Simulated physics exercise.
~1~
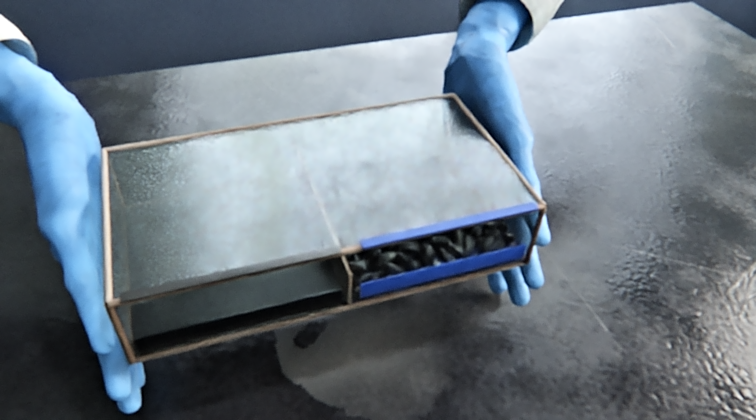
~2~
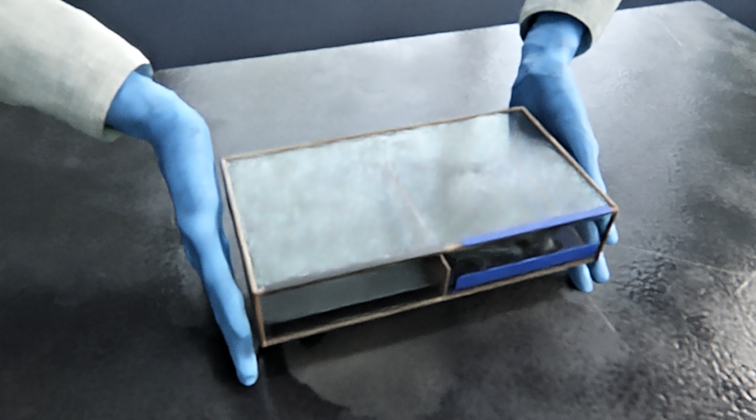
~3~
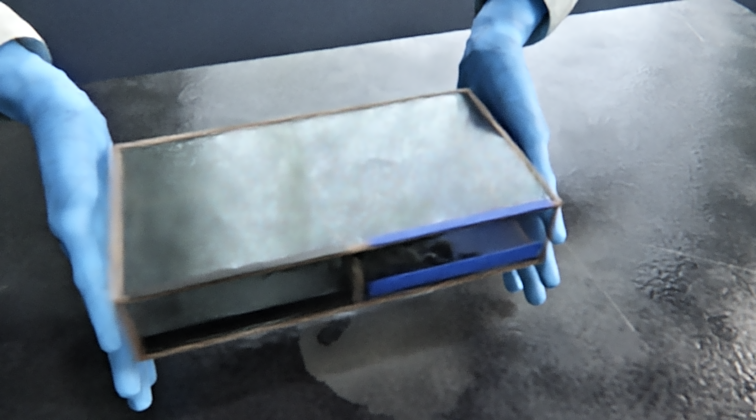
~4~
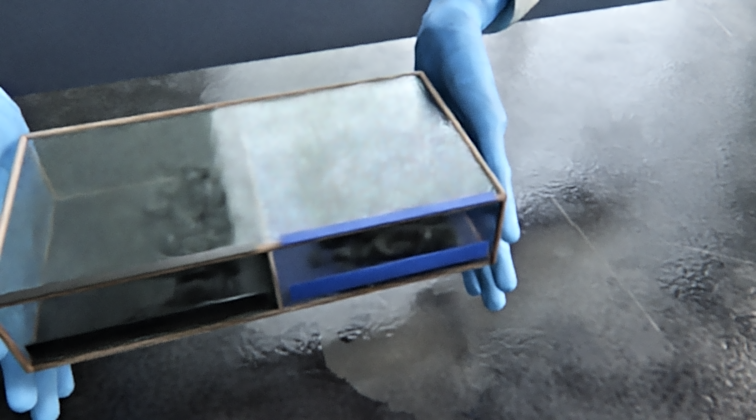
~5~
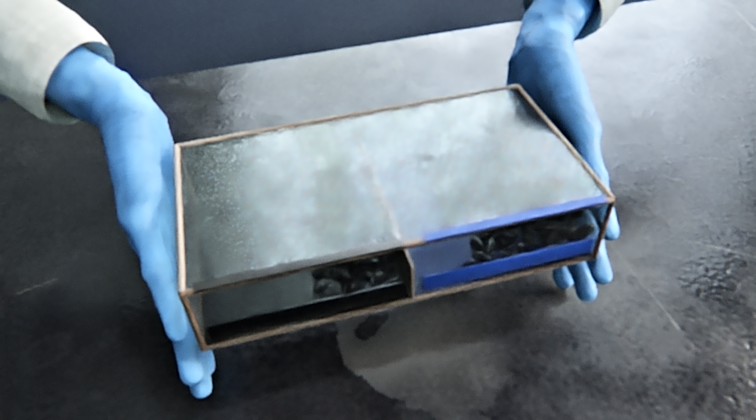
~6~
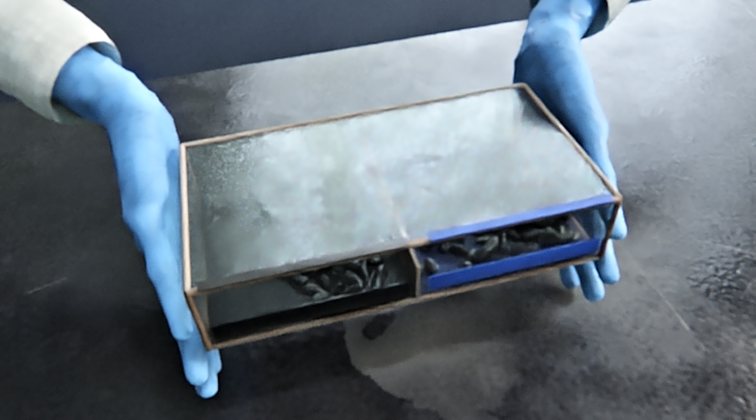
Blue-gloved hands shake a clear-lidded box, spreading black beans from the blue compartment into the black one.
